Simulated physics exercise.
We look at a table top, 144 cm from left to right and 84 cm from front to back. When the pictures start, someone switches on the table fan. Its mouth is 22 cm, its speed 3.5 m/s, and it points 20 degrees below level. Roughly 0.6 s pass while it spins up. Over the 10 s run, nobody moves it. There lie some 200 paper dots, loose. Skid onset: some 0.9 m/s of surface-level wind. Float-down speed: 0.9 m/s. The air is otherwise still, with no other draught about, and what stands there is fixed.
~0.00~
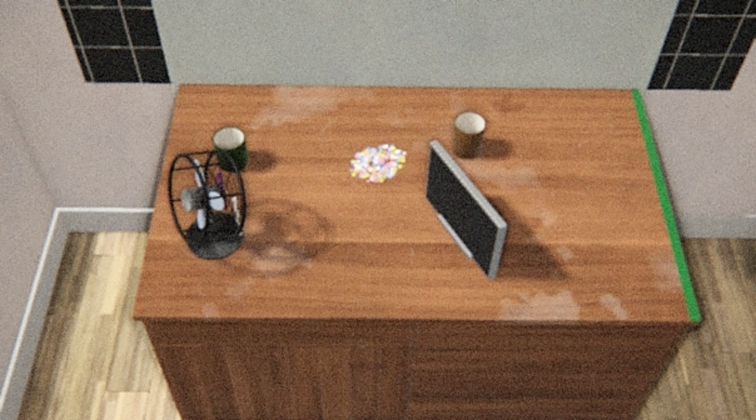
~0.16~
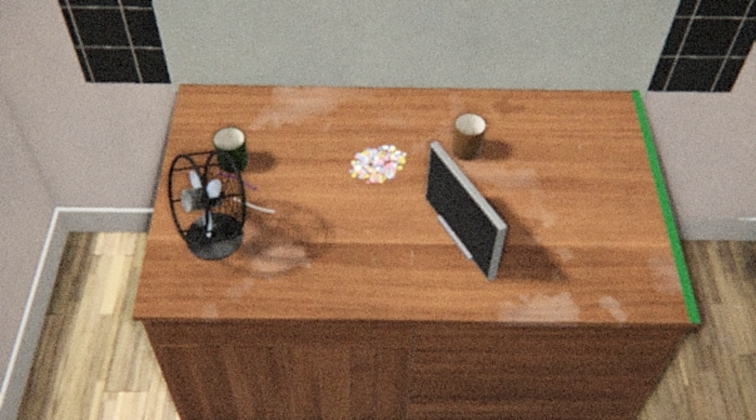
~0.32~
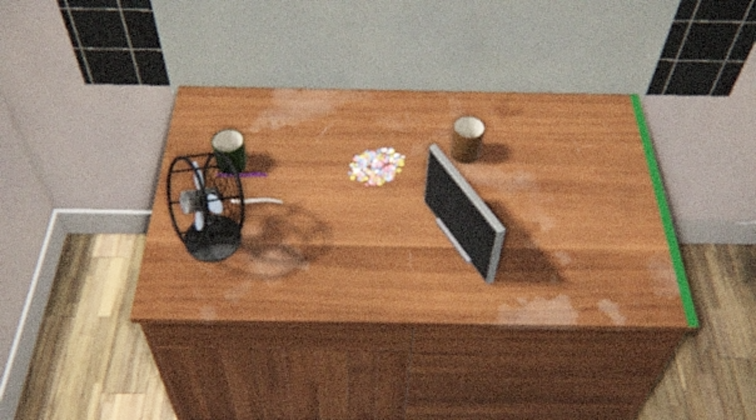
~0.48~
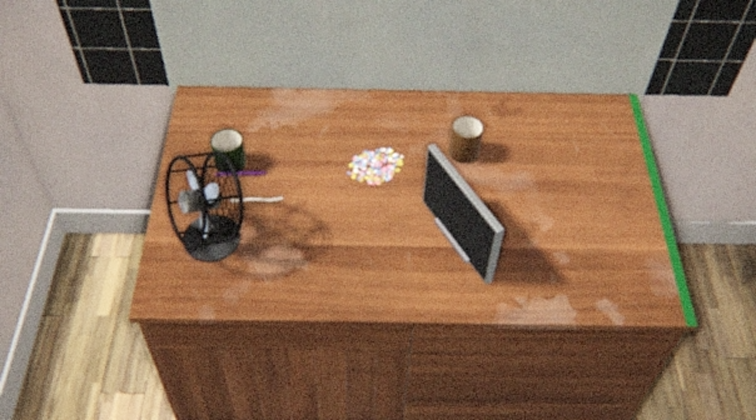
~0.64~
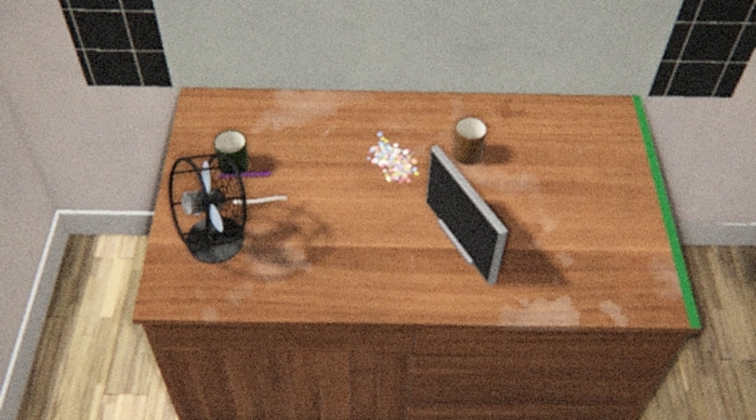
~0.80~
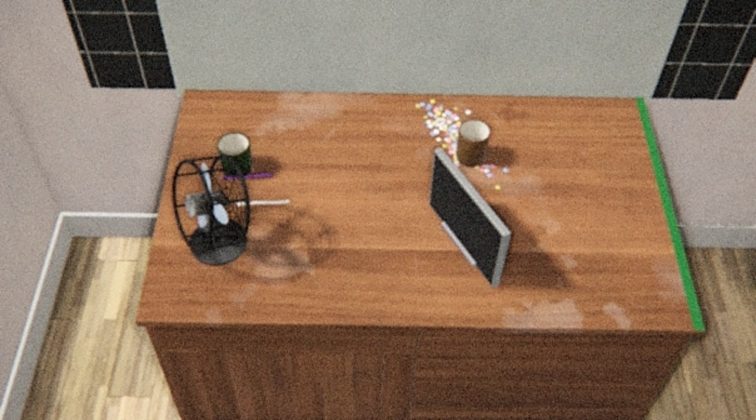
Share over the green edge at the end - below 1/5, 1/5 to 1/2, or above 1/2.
That share forms a majority.
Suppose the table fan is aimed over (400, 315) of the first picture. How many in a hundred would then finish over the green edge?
Result: Approx. 0 percent.
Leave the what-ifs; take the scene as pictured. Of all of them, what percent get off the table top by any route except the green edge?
That lands at some 0 %.
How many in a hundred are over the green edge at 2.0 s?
100 % or thereabouts.
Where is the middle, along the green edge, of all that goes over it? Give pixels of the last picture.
The halfway point of the crossings is around (649, 119) in the last picture.
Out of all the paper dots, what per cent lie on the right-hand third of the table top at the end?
I'd estimate around 0 per cent.
After 2.0 s the count stands so, 100 % are over the green edge.
After 3.2 s the count stands so, 100 % are over the green edge.
After 5.5 s the count stands so, 100 % are over the green edge.
After 10.0 s, at the end, 100 % are over the green edge.
